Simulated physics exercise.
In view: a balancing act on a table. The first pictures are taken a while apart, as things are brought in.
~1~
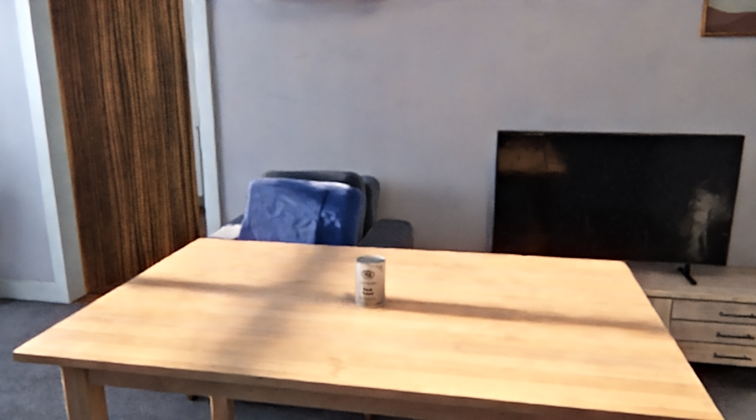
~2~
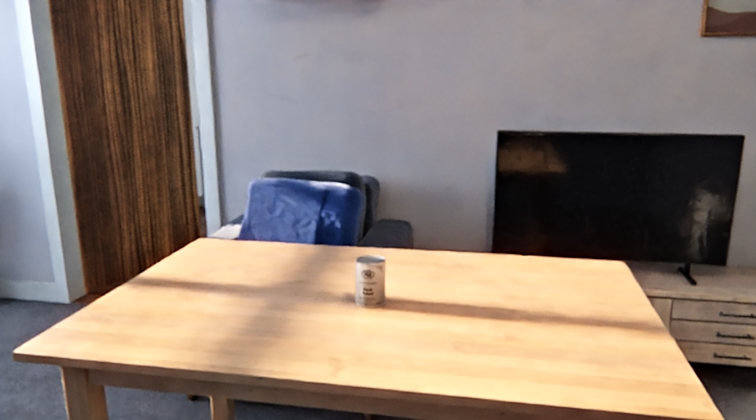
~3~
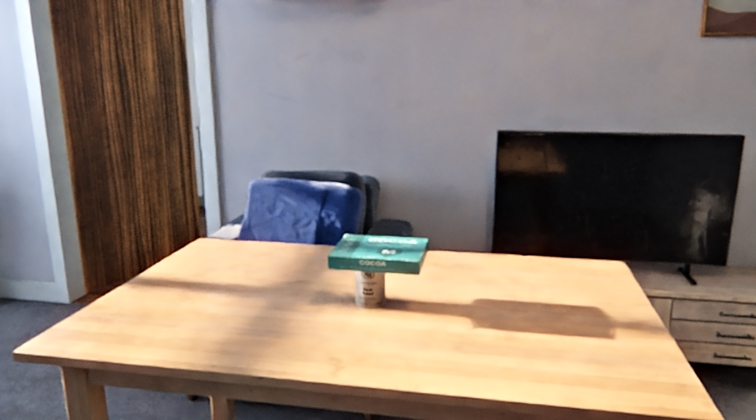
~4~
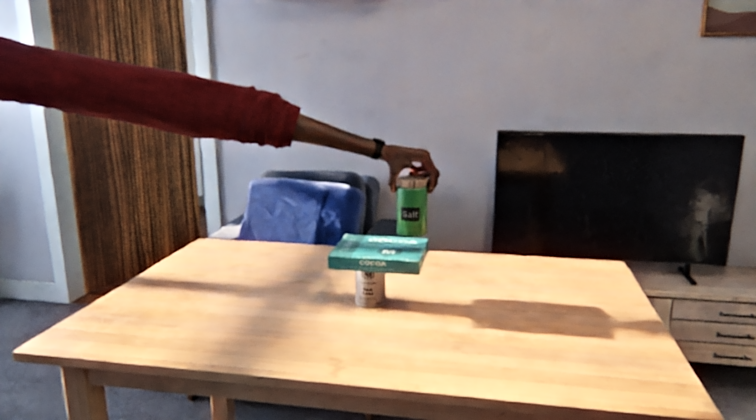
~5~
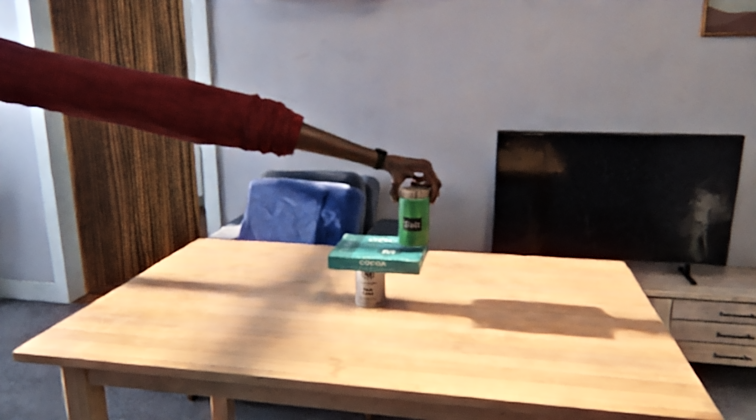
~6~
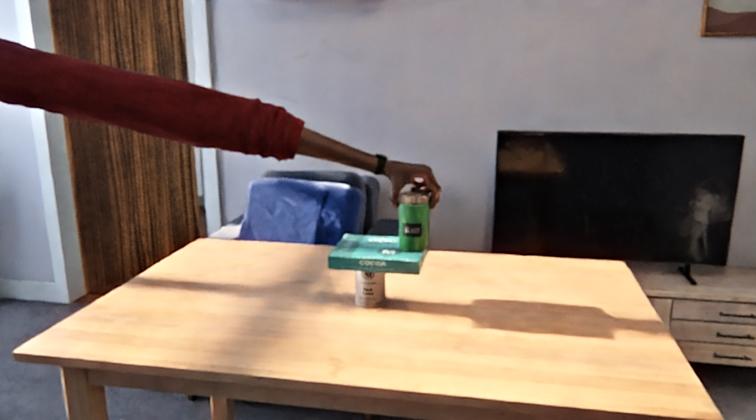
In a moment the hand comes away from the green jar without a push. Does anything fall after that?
As it turns out, it gives way.
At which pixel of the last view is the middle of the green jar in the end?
Around (479, 295).
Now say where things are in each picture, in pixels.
The last thing is not in view yet; white tin (371, 281), in the first picture.
The last thing is not in view yet; white tin (371, 281), in the second picture.
The last thing is not in view yet; white tin (371, 281), in the third picture.
Coming down; green jar (412, 206); white tin (371, 281), in the fourth picture.
Coming down; green jar (414, 216); white tin (371, 281), in the fifth picture.
Set down, still held; green jar (414, 221); white tin (371, 281), in the sixth picture.
Then, 0.30 s past the last view, green jar now fallen; turquoise packet rocked 45° from its first pose.
Then, 0.50 s past the last view, turquoise packet on its side.
Then, 0.70 s past the last view, turquoise packet now fallen.
Finally, fallen, green jar and turquoise packet; white tin still in place. Final places as the last picture's camera would see them, green jar near (479, 296). The stack loses its balance.
